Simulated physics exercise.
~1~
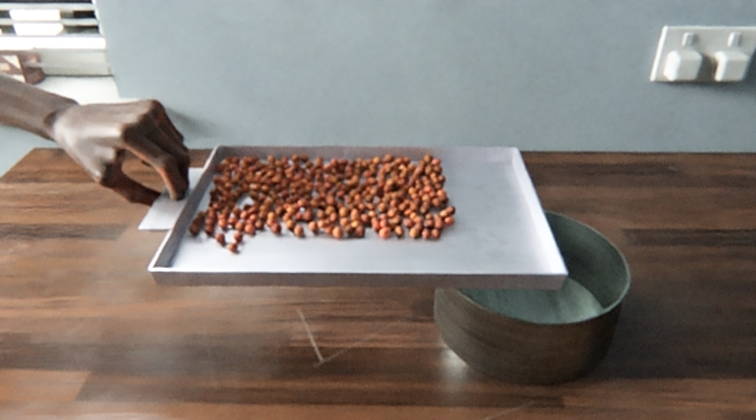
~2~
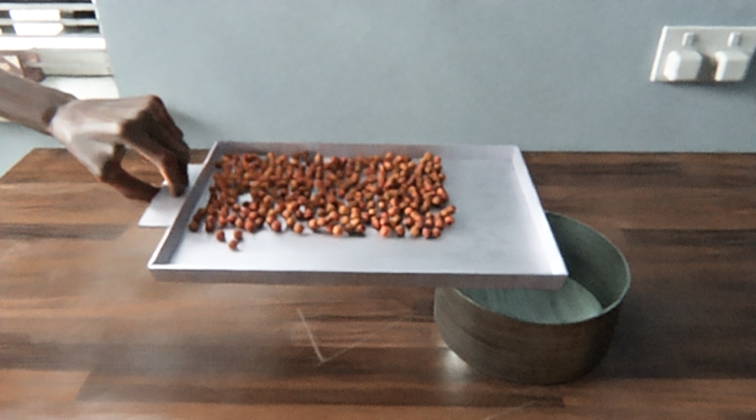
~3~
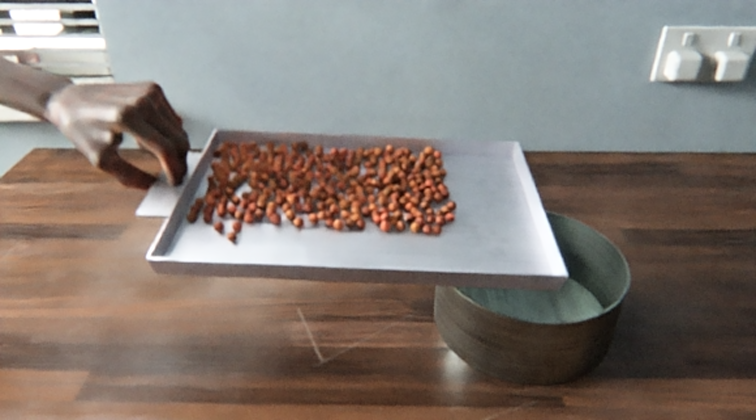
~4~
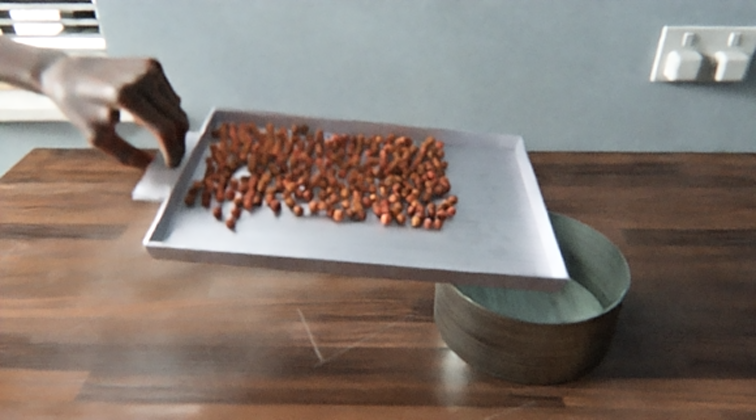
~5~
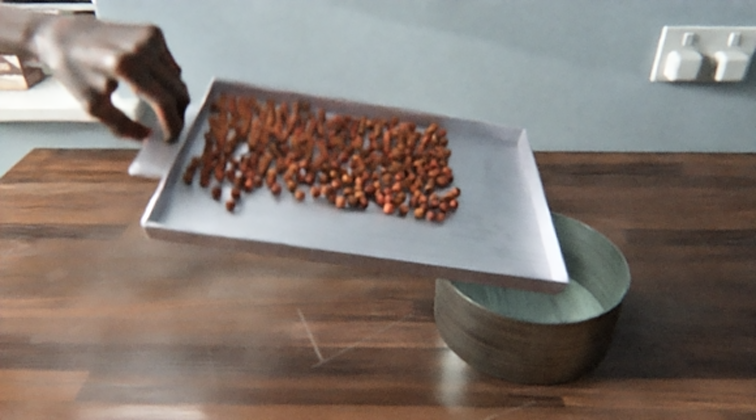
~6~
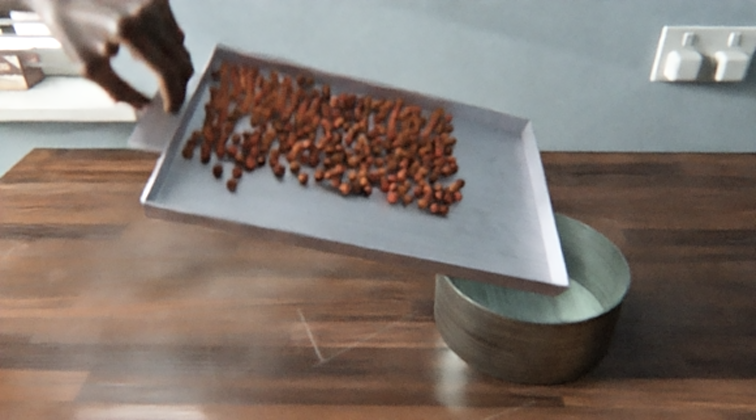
In the video, a hand at the left raises that end of a pale rectangular tray, tilting it down toward a round dark pot at the right, while the reddish-brown pellets spread across the tray shift very slightly rightward.
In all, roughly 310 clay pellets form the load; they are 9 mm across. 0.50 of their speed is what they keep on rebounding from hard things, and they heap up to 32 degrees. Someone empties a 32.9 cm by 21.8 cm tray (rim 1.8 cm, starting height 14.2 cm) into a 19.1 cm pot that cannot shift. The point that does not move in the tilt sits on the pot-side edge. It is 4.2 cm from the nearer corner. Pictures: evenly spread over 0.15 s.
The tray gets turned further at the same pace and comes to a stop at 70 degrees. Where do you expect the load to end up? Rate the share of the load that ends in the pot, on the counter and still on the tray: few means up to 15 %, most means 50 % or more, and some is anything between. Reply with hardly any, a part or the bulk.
Pot: Hardly any; counter: The bulk; left on the tray: Hardly any.
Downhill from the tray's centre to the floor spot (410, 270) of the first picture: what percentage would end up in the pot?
Roughly 0 % of the pieces.
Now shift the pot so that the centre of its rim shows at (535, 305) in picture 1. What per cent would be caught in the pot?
I'd put it at around 35 per cent.
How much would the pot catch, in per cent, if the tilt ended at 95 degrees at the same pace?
Roughly 0 %.
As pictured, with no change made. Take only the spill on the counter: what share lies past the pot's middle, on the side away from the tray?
90 %.
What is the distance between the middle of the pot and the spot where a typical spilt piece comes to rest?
Some 26 cm, give or take.
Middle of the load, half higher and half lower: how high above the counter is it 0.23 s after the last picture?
Median height: Approx. 32 cm.
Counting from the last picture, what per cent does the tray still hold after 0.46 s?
It works out to near 10 per cent of the load.
Then, 0.14 s after the last picture, tilt 48 degrees; the tray holds 100 %, the pot 0 %.
Then, 0.23 s after the last picture, tilt 65 degrees; the tray holds 100 %, the pot 0 %.
Then, 0.46 s after the last picture, tilt 70 degrees; the tray holds 10 %, the pot 0 %.
In the end, pot 0 %, counter 95 %, tray 5 %.
